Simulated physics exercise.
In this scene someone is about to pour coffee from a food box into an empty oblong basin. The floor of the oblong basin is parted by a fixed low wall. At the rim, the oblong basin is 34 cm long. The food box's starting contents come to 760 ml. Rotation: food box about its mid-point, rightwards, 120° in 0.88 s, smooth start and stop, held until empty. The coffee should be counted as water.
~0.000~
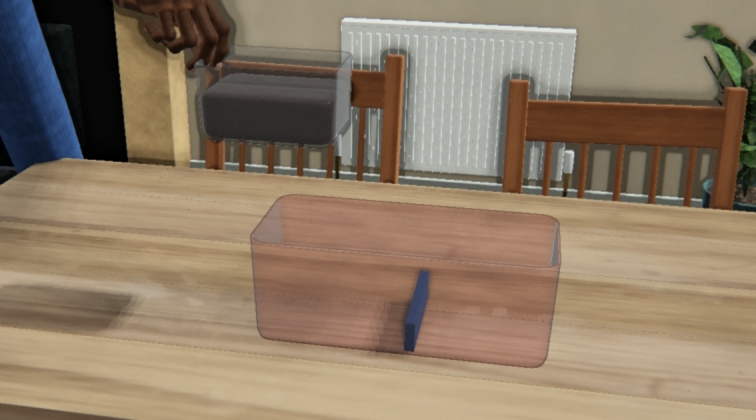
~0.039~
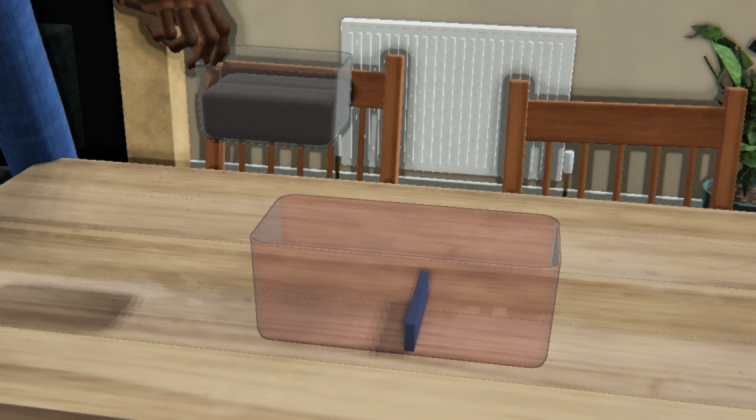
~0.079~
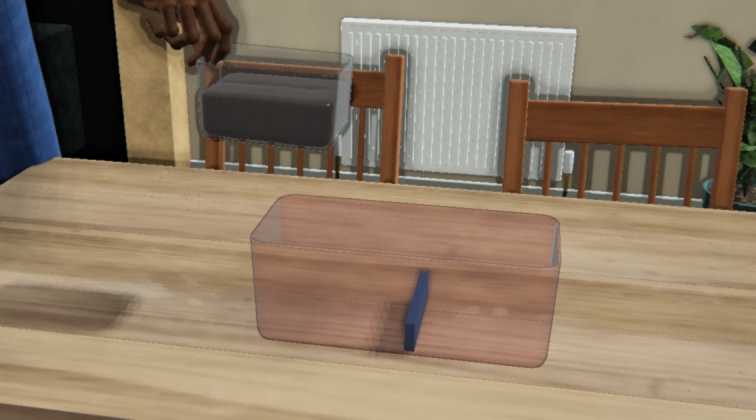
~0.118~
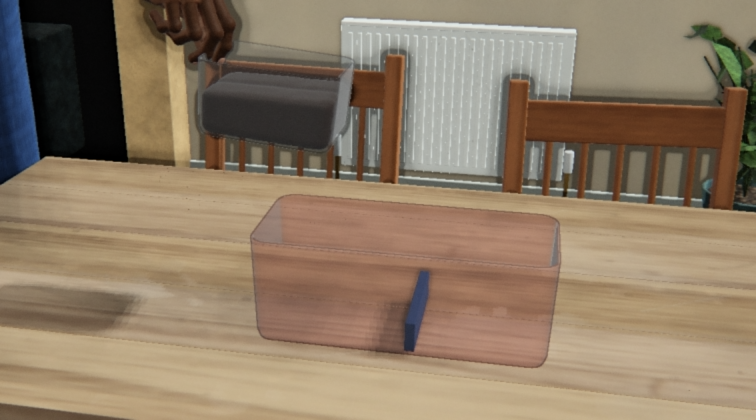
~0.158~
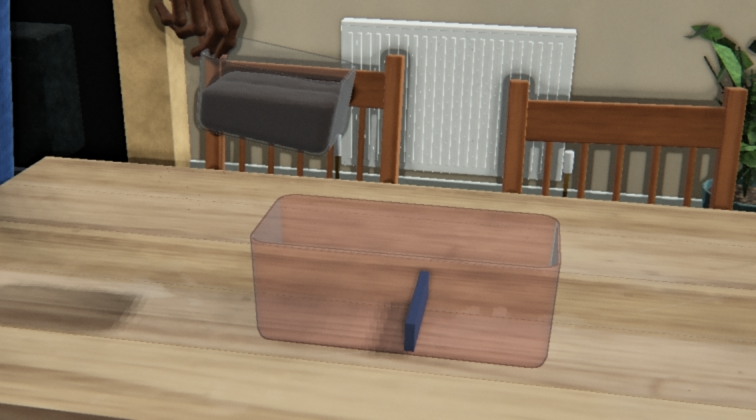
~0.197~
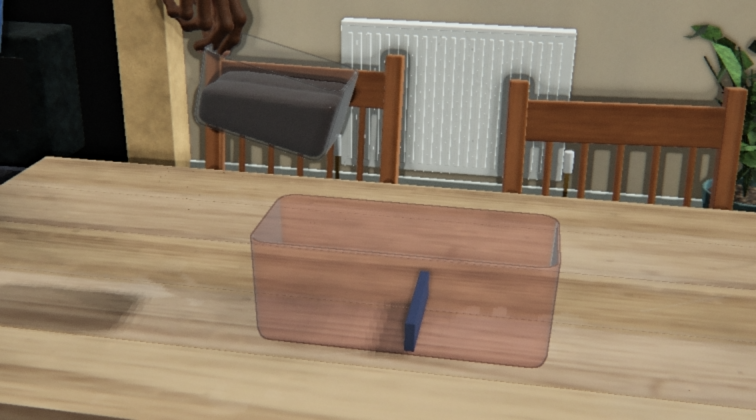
In a room with a white radiator and wooden chairs against a beige wall, a wooden table is seen from slightly above by a still camera. A transparent reddish basin with a small blue piece at its front sits on the table, while a clear container of dark contents hangs upper left near a brown hand. The container tilts gradually clockwise, its right side dipping, as blue fabric slides out leftward.
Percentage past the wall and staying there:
16 percent.
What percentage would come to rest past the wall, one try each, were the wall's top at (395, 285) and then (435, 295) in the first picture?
Around 40 and 10 percent, in that order.
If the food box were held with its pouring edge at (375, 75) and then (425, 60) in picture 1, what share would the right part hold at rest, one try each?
Result: 45 per cent, then 65 per cent.
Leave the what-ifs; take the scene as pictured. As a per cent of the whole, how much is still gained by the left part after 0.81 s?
Around 2 in a hundred.
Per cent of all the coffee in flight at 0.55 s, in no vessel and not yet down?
It comes to roughly 44 per cent.
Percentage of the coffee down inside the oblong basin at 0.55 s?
Close to 12 in a hundred.
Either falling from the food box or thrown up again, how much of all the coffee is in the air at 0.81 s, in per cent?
Something like 8 per cent is in the air then.
After 0.55 s the tilt is 83° and 44 per cent is still to pour, 11 is left of the wall and 0 right of it.
After 0.81 s the tilt is 118° and 6 per cent is still to pour, 77 is left of the wall and 9 right of it.
After 1.08 s the tilt is 120° and 0 per cent is still to pour, 79 is left of the wall and 15 right of it.
After 1.38 s the tilt is 120° and 0 per cent is still to pour, 79 is left of the wall and 16 right of it.
In the end 79 per cent lies left of the wall, 16 right of it and 5 outside.
